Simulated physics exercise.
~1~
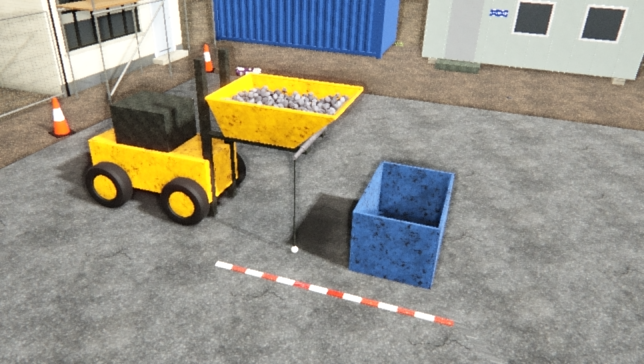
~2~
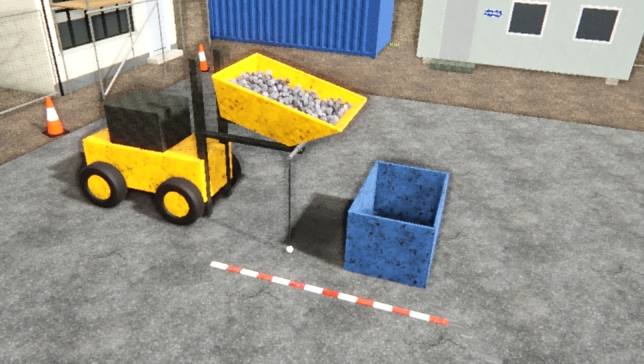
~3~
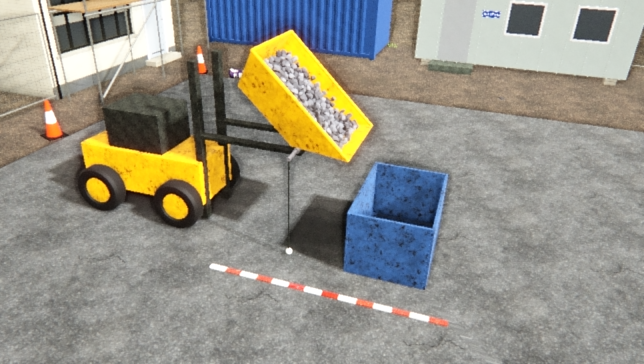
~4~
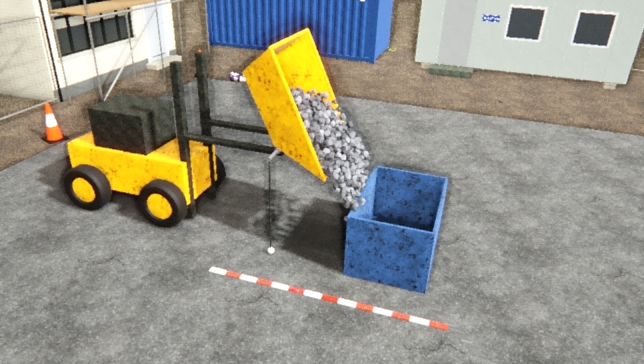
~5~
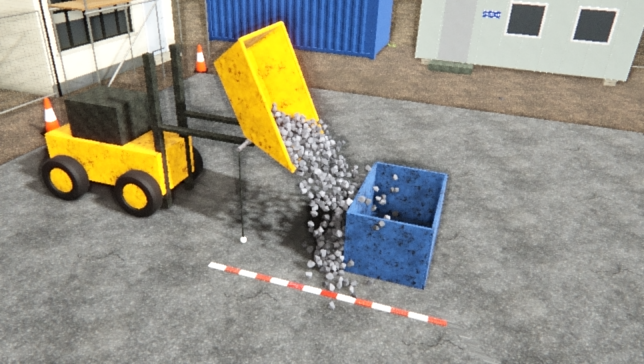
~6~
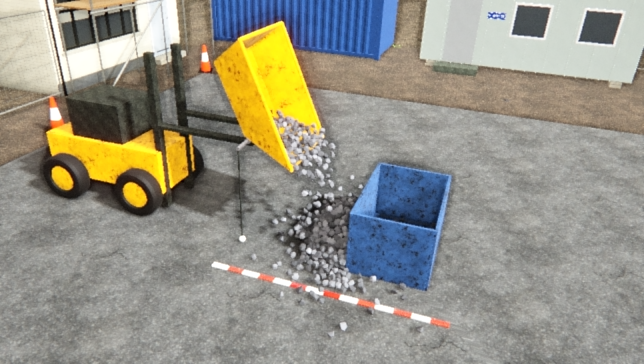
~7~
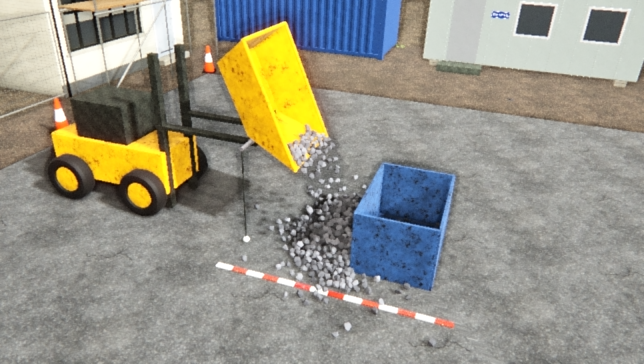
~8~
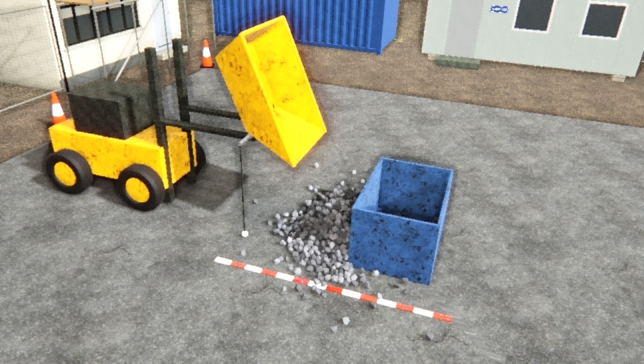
On a paved yard, a yellow forklift tips its skip of grey stones while backing away, spilling most short of the blue bin.
